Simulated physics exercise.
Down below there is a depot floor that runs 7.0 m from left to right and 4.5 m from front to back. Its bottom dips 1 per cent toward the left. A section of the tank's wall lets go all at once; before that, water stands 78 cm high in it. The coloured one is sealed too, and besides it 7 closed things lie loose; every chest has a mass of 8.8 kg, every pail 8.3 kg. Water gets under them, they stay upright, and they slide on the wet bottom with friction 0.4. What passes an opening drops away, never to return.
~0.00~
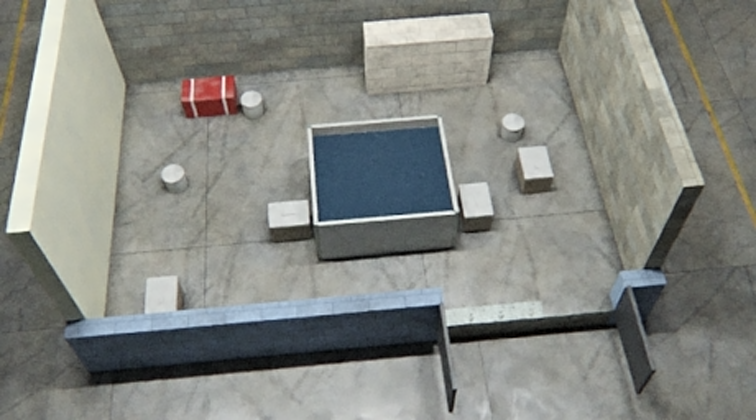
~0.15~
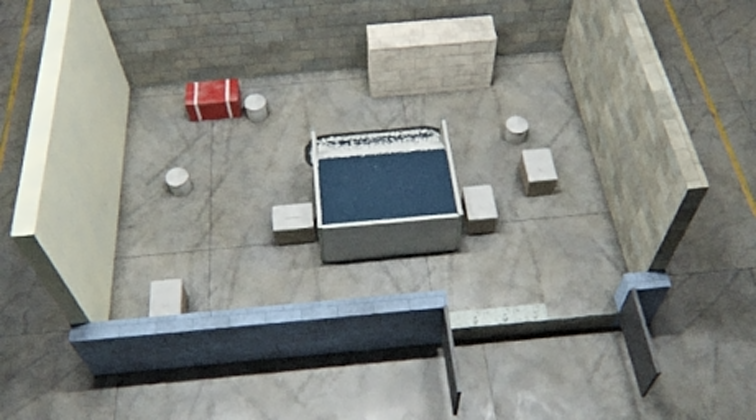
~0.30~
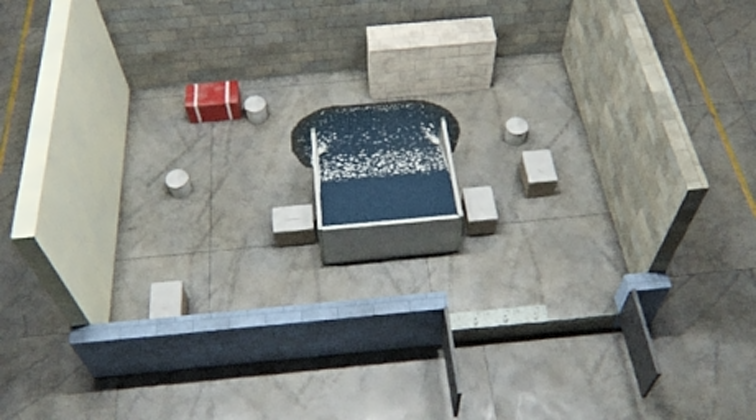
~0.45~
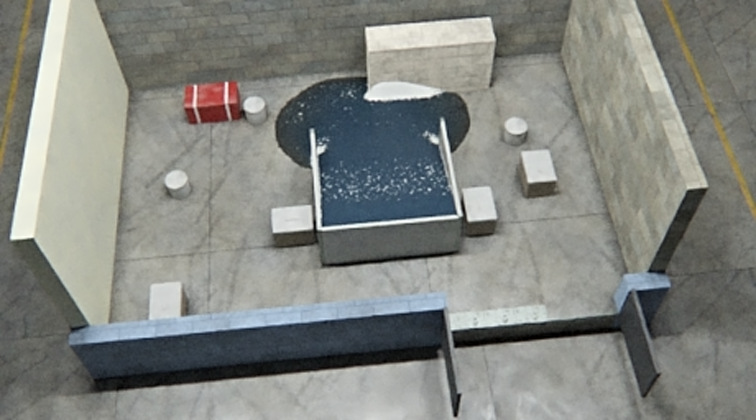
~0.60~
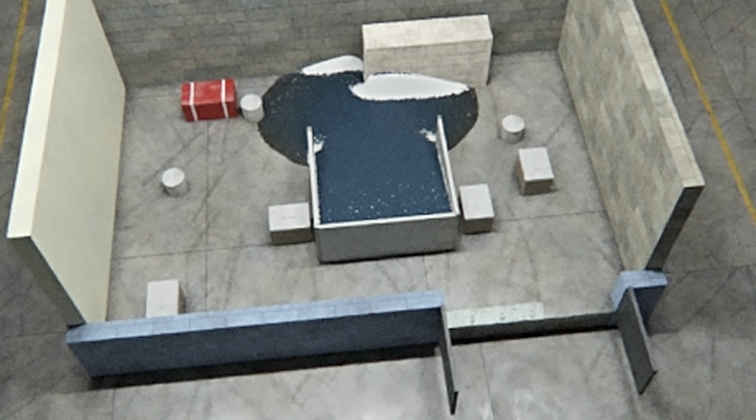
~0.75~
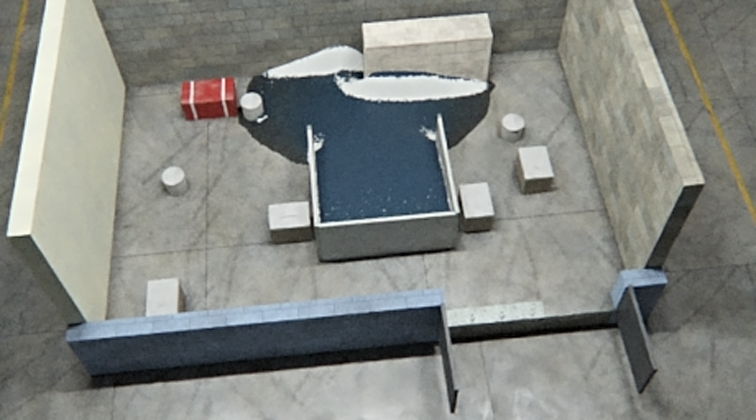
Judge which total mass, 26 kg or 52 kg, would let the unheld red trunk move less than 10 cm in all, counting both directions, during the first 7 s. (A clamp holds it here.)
No good either way.
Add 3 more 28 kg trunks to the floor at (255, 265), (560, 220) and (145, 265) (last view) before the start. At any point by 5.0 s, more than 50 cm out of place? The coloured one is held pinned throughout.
In order: Smaller, greater and greater.
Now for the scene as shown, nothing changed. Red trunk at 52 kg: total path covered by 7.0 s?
Total path: Around 250 cm.
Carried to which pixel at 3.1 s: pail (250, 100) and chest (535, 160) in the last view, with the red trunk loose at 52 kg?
Roughly (254, 138), then roughly (534, 189).
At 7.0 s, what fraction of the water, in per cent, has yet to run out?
Remaining: Approx. 88 per cent.
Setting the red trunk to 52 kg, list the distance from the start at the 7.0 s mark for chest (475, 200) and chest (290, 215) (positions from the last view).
The shifts read 140 cm and 40 cm, in that sequence.
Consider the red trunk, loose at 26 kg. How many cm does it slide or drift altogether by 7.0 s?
About 450 cm.
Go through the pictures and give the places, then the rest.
In the first picture, the red trunk at (208, 88) rests on the ground; water covers 3.0 m2; 0 of 8 have shifted.
In the second picture, the red trunk at (212, 92), on the bottom; 4.1 m2 under water; 0 of 8 have shifted.
In the third picture, the red trunk at (212, 94), on the bottom; 5.6 m2 under water; 0 of 8 have shifted.
In the fourth picture, the red trunk at (211, 94) rests on the ground; 6.9 m2 under water; 0 of 8 have shifted.
In the fifth picture, the red trunk at (208, 92), on the bottom; 7.8 m2 under water; 0 of 8 have shifted.
In the sixth picture, the red trunk at (208, 91) rests on the ground; water covers 8.3 m2; 0 of 8 have shifted.
After 1.4 s the red trunk would be 3 cm from its start with 26 kg and 1 cm from its start with 52 kg; 6 cm of water round it then.
After 3.1 s the red trunk would be 205 cm from its start with 26 kg and 139 cm from its start with 52 kg; 12 cm of water round it then.
After 4.9 s the red trunk would be 299 cm from its start with 26 kg and 195 cm from its start with 52 kg; 7 cm of water round it then.
After 7.0 s the red trunk would be 299 cm from its start with 26 kg and 195 cm from its start with 52 kg; 8 cm of water round it then.
